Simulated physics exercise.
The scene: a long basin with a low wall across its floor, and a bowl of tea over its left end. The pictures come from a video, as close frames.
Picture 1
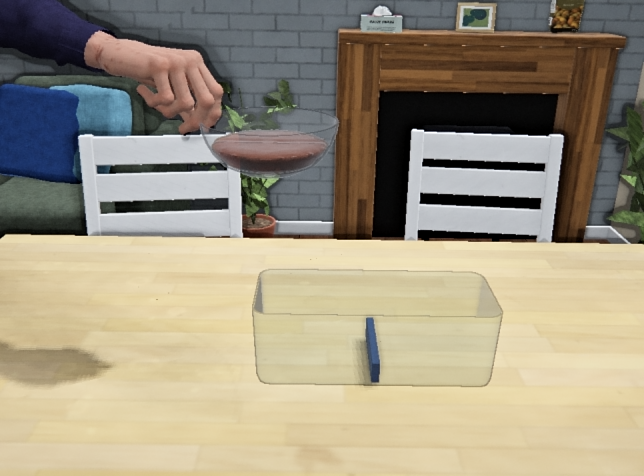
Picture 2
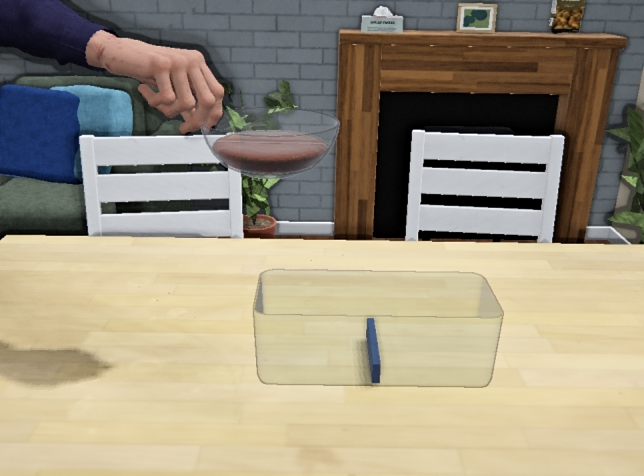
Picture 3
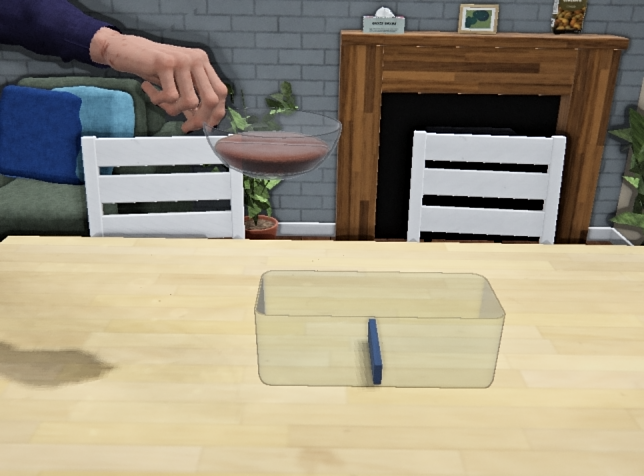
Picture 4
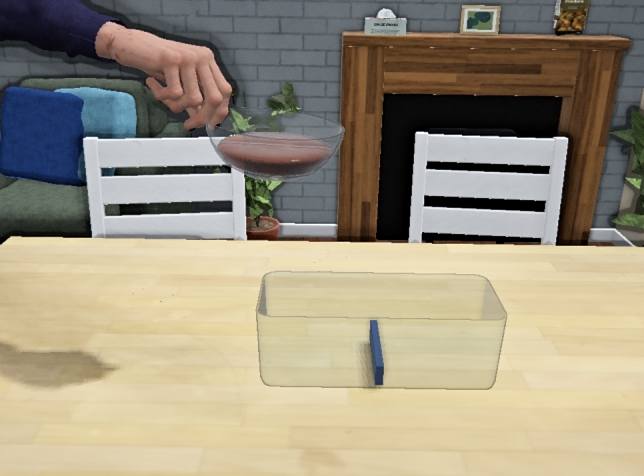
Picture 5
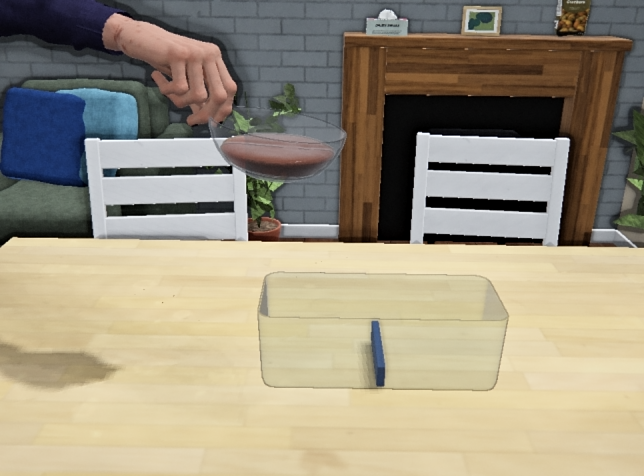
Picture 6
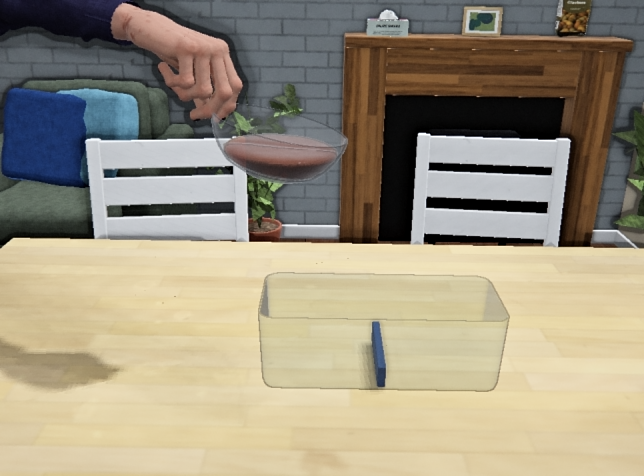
To begin with, a hand holds a clear bowl of reddish-brown tea nearly level above the left end of a long, see-through basin with a low blue wall across its floor. The hand then gradually tilts the bowl, its right rim dipping slightly, while the tea stays inside and the basin remains empty.
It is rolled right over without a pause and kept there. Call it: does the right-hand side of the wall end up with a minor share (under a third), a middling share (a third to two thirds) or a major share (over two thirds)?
The right side gets a middling share.
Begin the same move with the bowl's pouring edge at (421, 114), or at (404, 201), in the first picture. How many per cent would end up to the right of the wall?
The first gives 90 %, the second 90 %.
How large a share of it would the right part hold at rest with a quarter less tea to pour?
It would be somewhere near 30 %.
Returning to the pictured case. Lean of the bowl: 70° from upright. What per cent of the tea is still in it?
35 in a hundred.
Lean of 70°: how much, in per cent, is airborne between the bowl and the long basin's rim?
It's close to 50 %.
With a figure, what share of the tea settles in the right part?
Close to 45 in a hundred.
A moment on, the bowl is tipped part way and 34 per cent is still to pour, 4 is left of the wall and 11 right of it.
Next, the bowl is tipped right over and 0 per cent is still to pour, 49 is left of the wall and 45 right of it.
Then the bowl is tipped right over and 0 per cent is still to pour, 52 is left of the wall and 47 right of it.
Later the bowl is tipped right over and 0 per cent is still to pour, 52 is left of the wall and 47 right of it.
In the end 52 per cent lies left of the wall, 47 right of it and 1 outside.
